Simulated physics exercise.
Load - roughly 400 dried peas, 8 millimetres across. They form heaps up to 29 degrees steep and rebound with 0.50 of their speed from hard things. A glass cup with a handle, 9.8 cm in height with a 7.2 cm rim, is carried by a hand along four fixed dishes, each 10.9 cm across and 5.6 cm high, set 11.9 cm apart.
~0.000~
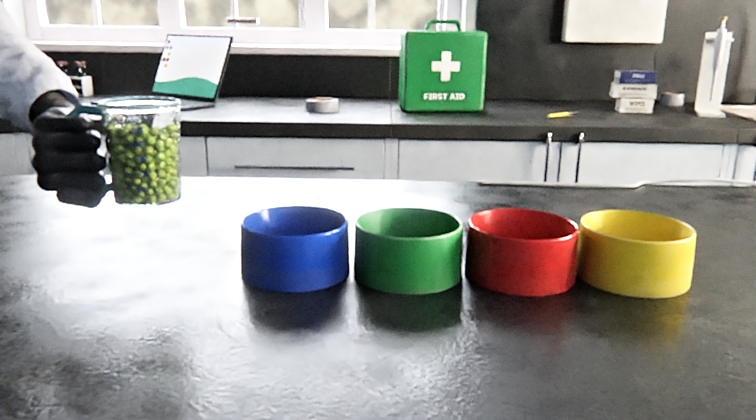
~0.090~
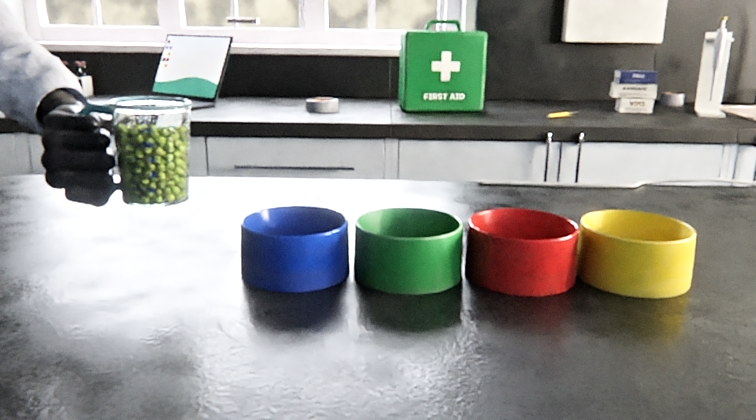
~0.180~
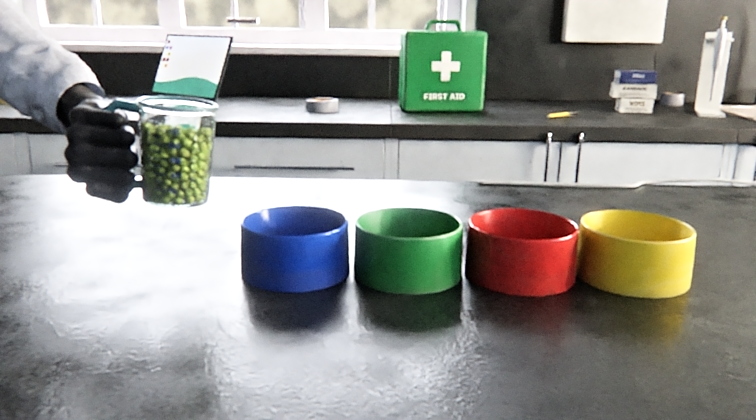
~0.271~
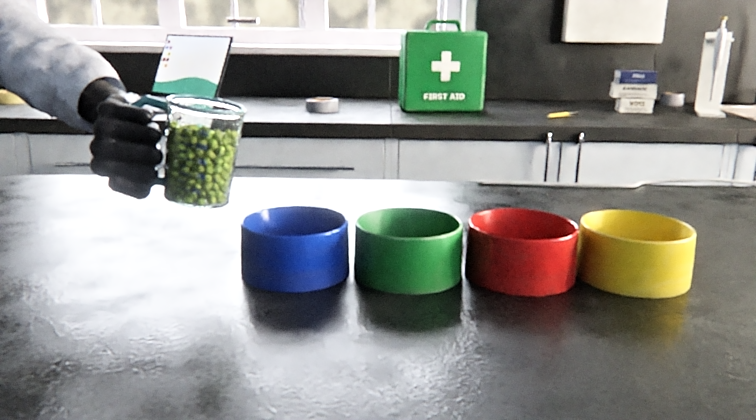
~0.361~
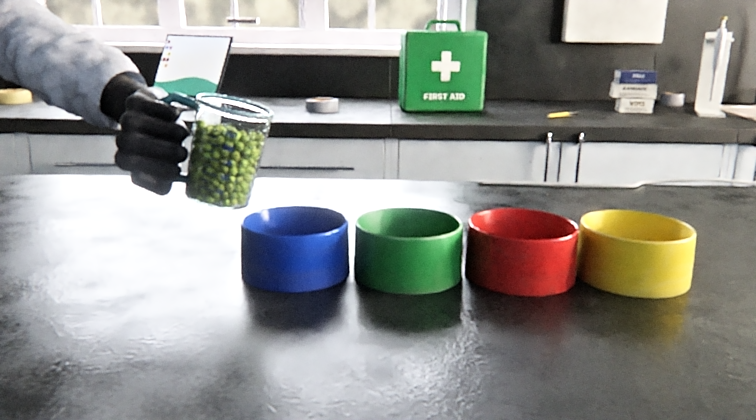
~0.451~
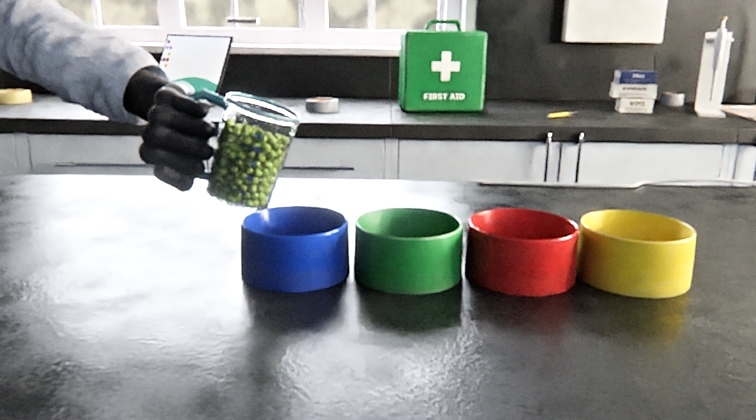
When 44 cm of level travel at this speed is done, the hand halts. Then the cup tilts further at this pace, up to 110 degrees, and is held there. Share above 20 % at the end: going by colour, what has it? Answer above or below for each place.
Red: Below, blue: Below, green: Below, yellow: Above, counter: Below.
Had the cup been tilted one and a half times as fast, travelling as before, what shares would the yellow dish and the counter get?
Yellow: 100, counter: 0.
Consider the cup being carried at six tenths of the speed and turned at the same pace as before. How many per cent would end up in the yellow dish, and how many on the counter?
Result - yellow dish: 70; counter: 10.
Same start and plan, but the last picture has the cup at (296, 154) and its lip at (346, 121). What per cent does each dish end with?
Then red 0, blue 0, green 0, and yellow 100.
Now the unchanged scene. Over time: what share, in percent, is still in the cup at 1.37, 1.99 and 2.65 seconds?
About 100, 95, 30.
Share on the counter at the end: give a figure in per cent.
Roughly 0 in a hundred.
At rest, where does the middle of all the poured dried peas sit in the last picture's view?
After settling, the middle sits near (635, 256).
Then, at 1.37 s, tilt 61 degrees; cup holds 100 %.
After 1.99 s, tilt 89 degrees; cup holds 95 %, yellow 5 %.
After 2.65 s, tilt 110 degrees; cup holds 30 %, yellow 70 %.
By 3.7 s all is still; red 0 %, blue 0 %, green 0 %, yellow 100 %, counter 0 %.
